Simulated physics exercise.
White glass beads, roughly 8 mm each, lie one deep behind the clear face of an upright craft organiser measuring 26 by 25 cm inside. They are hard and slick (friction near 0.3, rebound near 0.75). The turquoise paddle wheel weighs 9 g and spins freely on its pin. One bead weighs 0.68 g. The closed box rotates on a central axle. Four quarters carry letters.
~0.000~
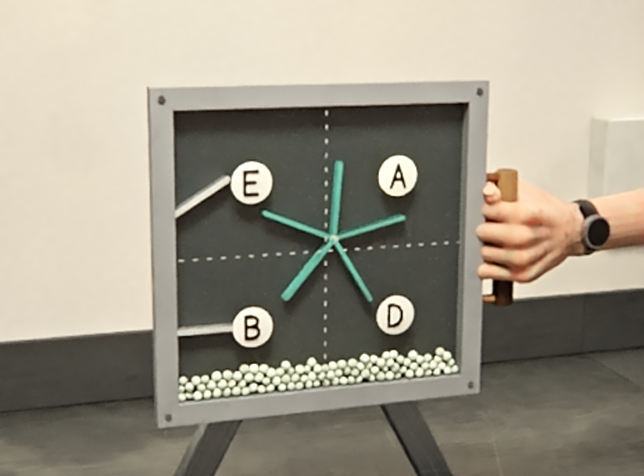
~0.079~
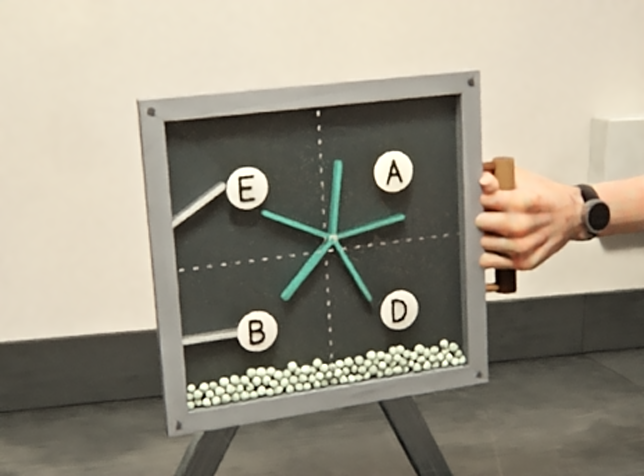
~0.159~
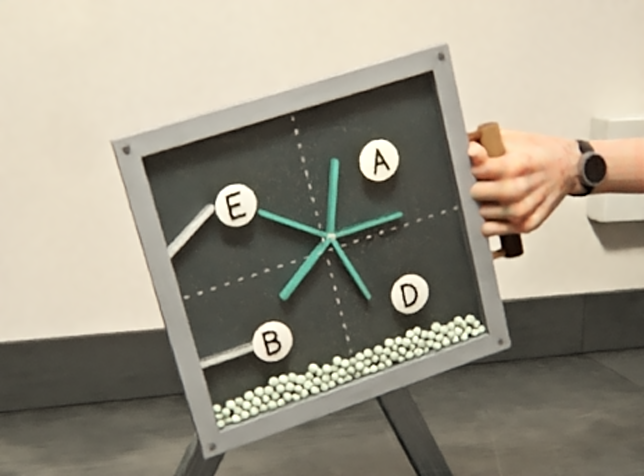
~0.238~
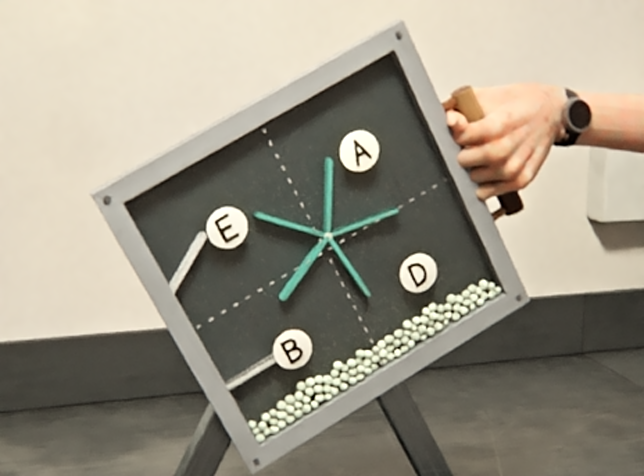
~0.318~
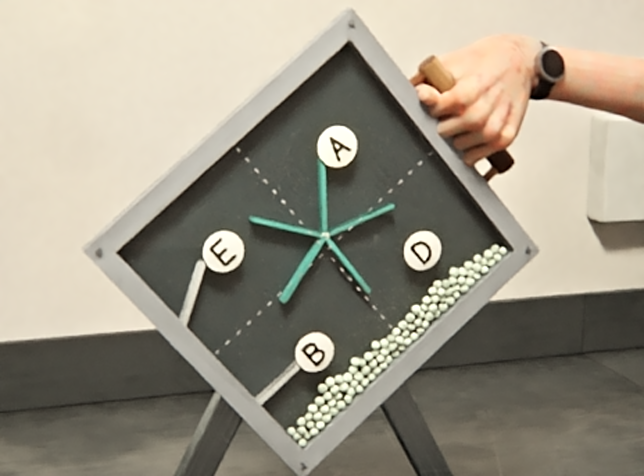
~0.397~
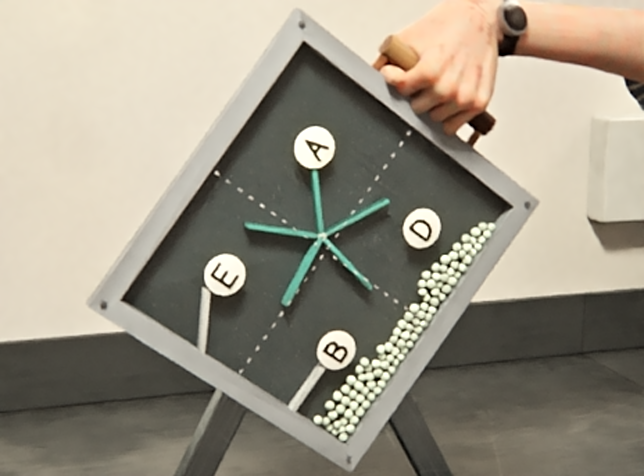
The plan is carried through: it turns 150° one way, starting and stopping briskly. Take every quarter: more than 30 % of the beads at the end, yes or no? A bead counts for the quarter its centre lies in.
A no, B yes, D no, E yes.
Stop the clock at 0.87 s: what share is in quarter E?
Roughly 25 per cent.
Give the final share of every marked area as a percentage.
Quarter A: 0; quarter B: 35; quarter D: 0; quarter E: 65.
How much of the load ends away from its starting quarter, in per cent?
Roughly 65 per cent.
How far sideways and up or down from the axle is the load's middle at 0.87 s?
About 11 cm right and 3 cm below.
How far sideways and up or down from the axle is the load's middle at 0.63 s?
About 9 cm right and 8 cm below.
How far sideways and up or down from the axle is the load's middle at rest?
About 7 cm right and 8 cm below.
After 0.63 s, it stands 91° anticlockwise; the beads' middle is 9 cm right of and 8 cm below the centre; B 95 %, D 5 %.
After 0.87 s, it stands 130° anticlockwise; the beads' middle is 11 cm right of and 3 cm below the centre; B 75 %, E 25 %.
After 1.07 s, it stands 150° anticlockwise; the beads' middle is 10 cm right of and 1 cm below the centre; B 65 %, E 35 %.
At rest by 4.7 s, it stands 150° anticlockwise; A 0 %, B 35 %, D 0 %, E 65 %.
